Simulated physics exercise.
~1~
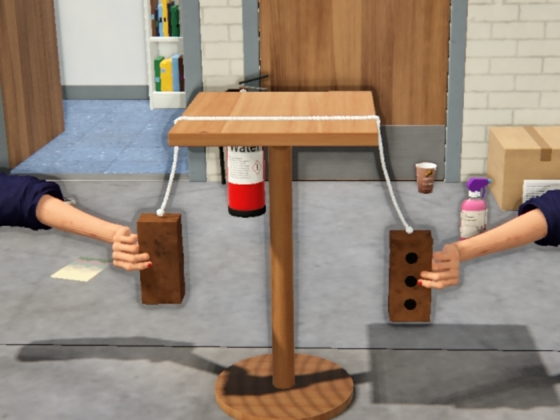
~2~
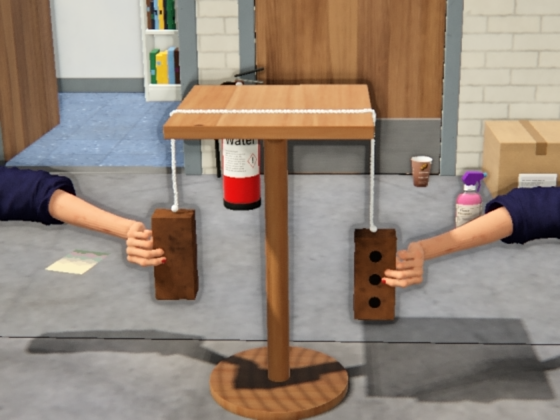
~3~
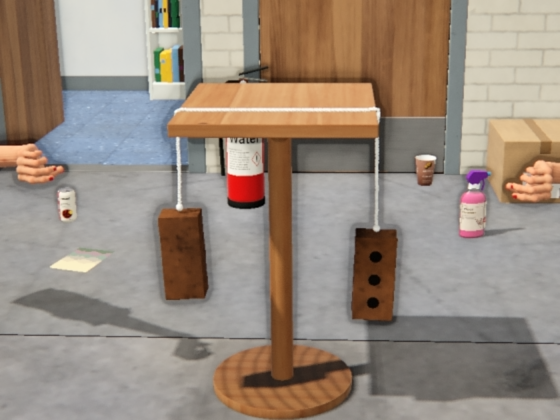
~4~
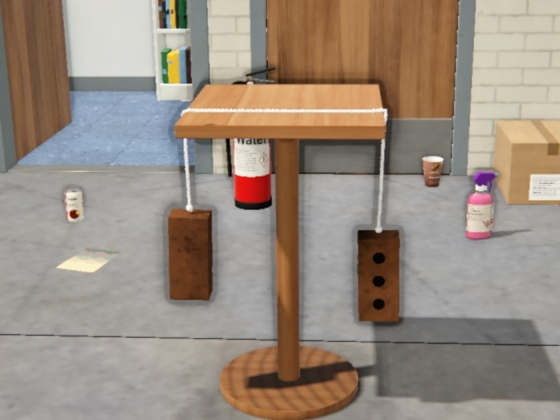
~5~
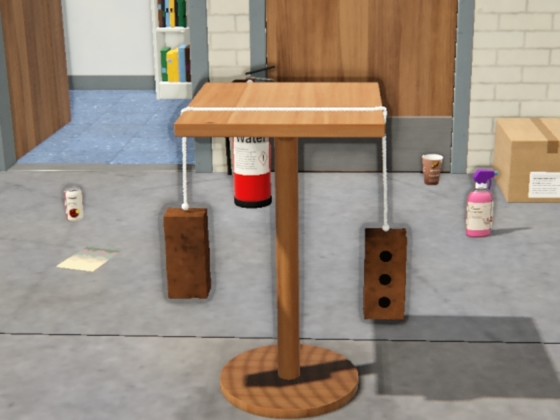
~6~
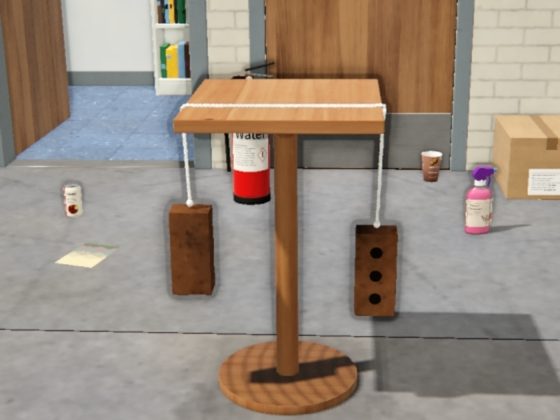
Two hands in dark blue sleeves reach in from the left and right, each holding a reddish-brown brick beside a small wooden side table on a grey concrete floor, seen from the front by a slightly swaying camera. A white shoelace lies across the tabletop and is tied to both bricks, the right one hanging lower. Behind are a red extinguisher, a wooden door, a pink spray bottle and a cardboard box. The hands bring the bricks inward beneath the table edges, then let go and withdraw. The bricks sway faintly, and the shoelace stays balanced without running either way.
